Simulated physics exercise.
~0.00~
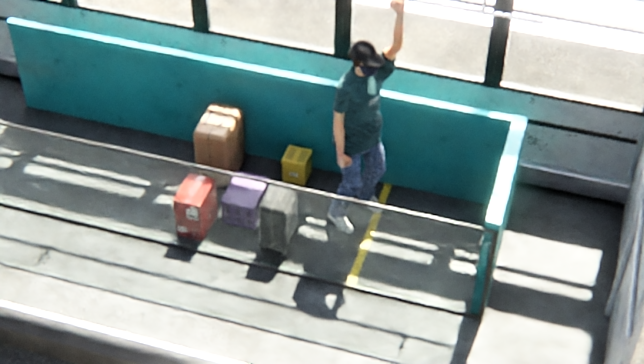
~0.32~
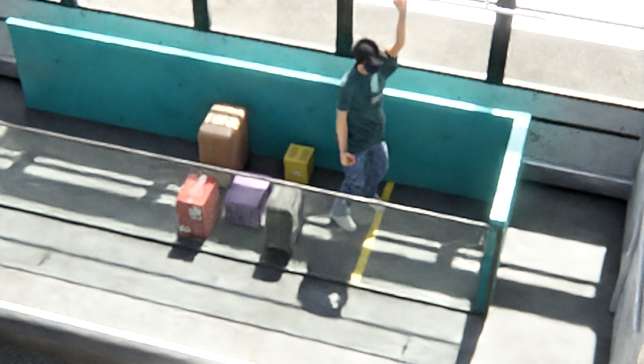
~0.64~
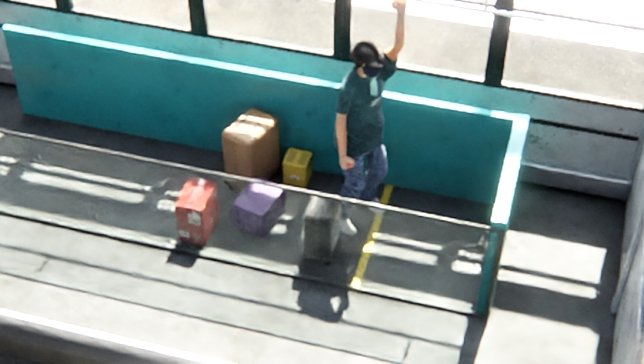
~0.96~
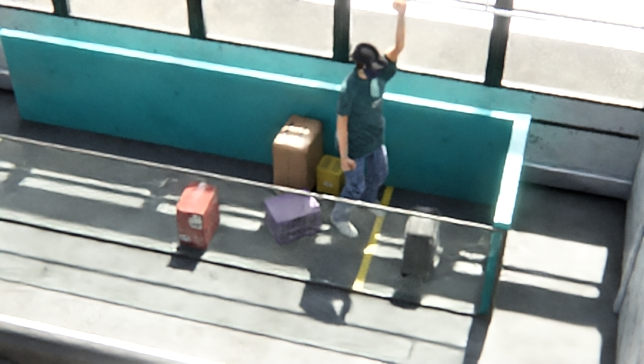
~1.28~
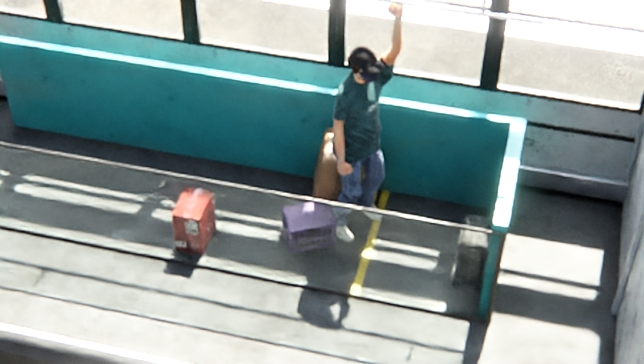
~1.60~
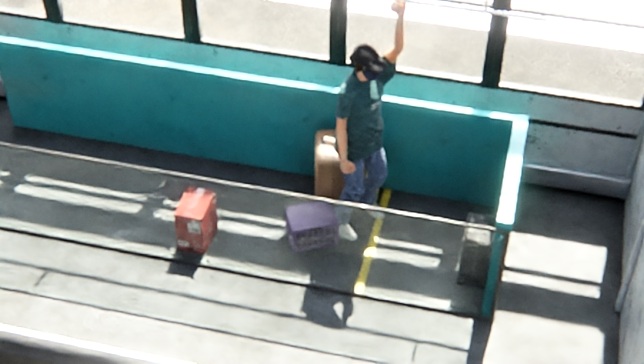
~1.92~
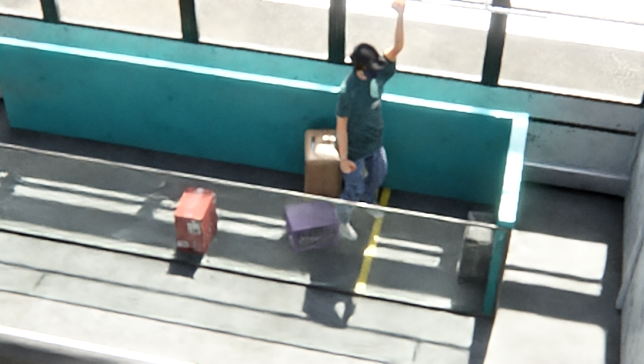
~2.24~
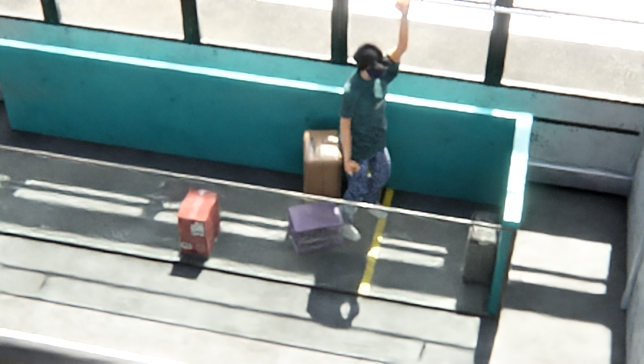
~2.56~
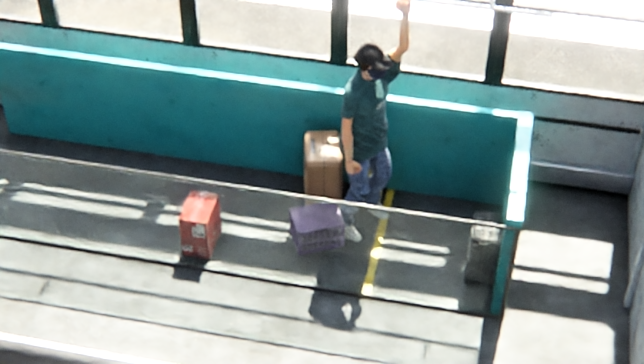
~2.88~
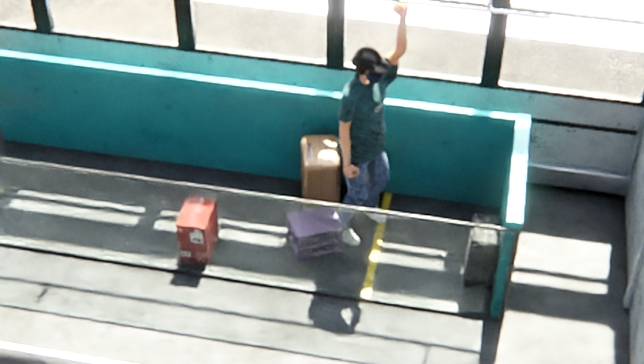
In a sunlit bay with a teal wall, seen from above at an angle, a person in a dark green shirt stands with one arm raised beside a yellow floor line. To the left sit a large brown case, a yellow tub, a red pack, a purple crate and a small dark wheeled case. The dark case rolls right and crosses the line, while the brown case, tub and crate also shift right. The brown case leans behind the person, settles upright and edges back left. It ends short of the line, as do the crate and the unmoved red pack, with the tub hidden.
